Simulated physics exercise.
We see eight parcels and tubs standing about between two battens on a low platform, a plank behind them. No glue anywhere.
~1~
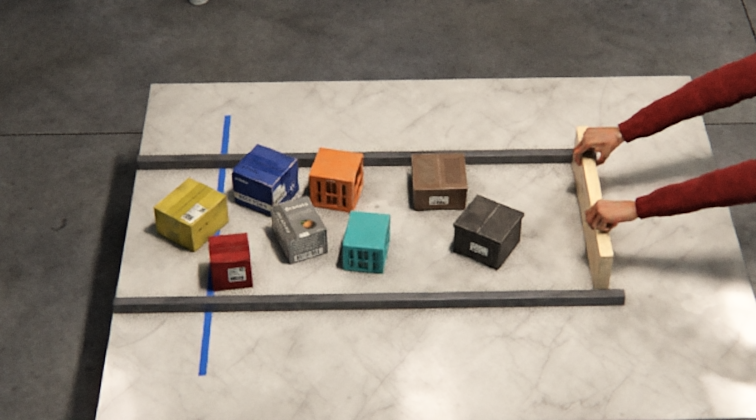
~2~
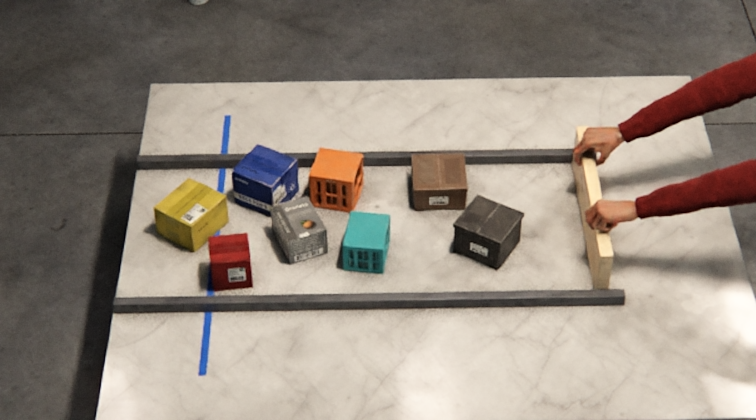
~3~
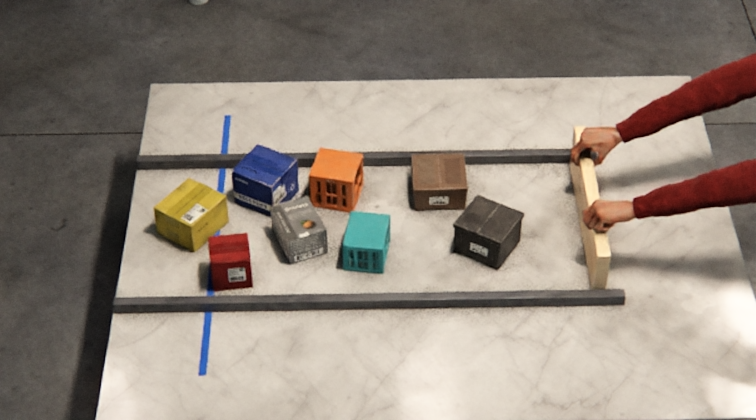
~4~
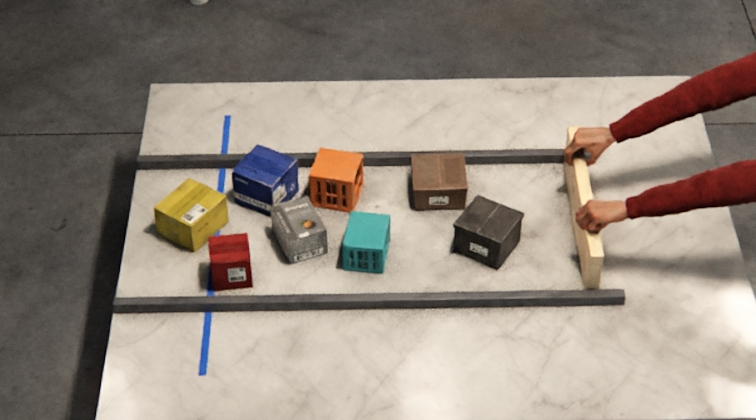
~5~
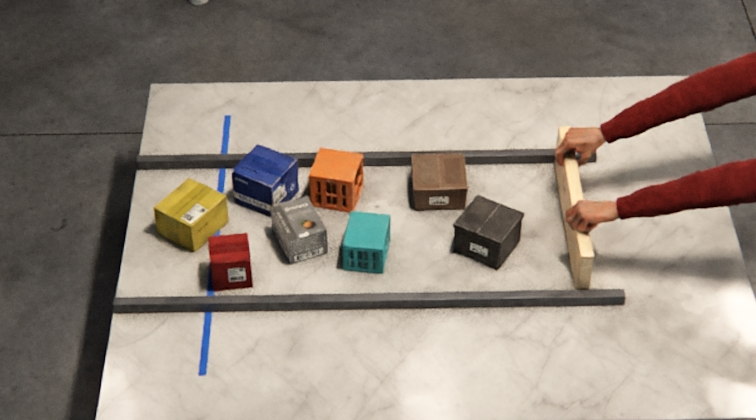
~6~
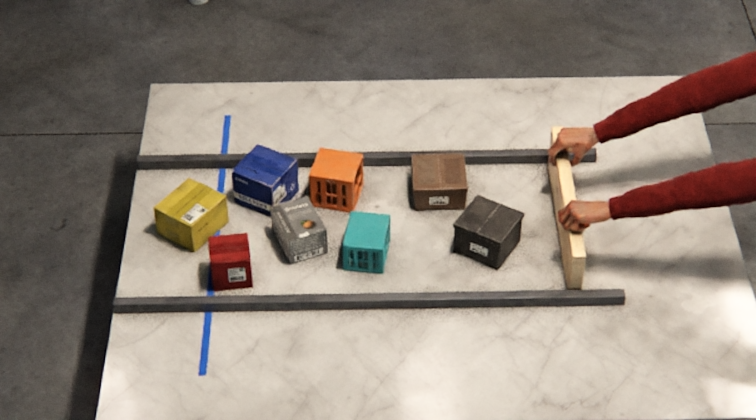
On a pale low platform between two dark battens, eight boxes and crates of various colours stand in a loose group, the leftmost near a strip of blue tape. Two red-sleeved arms grip a wooden plank at the right, hold it nearly still at first, then slide it slightly left; the boxes stay put.
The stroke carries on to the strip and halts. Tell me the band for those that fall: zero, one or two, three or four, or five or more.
In the end the number that fall off is three or four.
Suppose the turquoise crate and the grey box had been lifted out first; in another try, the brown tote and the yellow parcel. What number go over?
It would be 1 and 2.
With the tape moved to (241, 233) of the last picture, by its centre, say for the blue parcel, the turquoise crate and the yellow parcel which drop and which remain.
The blue parcel tumbles off, the turquoise crate does not fall, the yellow parcel goes over.
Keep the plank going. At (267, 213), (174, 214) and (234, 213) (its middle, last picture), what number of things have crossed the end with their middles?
It would be 1, 6 and 4.
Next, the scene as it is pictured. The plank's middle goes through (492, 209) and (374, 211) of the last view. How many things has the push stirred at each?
By then 1, and 6.
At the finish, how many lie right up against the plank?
The number is 2.
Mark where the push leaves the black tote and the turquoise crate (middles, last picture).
About (186, 248), and the other about (139, 248).
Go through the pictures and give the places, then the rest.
In the first frame, yellow parcel (192, 214); red parcel (231, 262); blue parcel (266, 181); plank (591, 207); tape (216, 233).
In the second frame, red parcel (231, 262); turquoise crate (367, 242).
In the third frame, blue parcel (266, 181); black tote (488, 232).
In the fourth frame, yellow parcel (192, 214); brown tote (439, 182).
In the fifth frame, red parcel (231, 262); plank (573, 208).
In the sixth frame, yellow parcel (192, 214); red parcel (231, 262); blue parcel (266, 181); plank (566, 208); tape (216, 233).
A little later, none off yet; yellow parcel at rest near (192, 214); red parcel at rest near (231, 262); blue parcel at rest near (266, 181).
When it is over, the number that fall off is three or four; down, grey box, blue parcel, red parcel and yellow parcel.
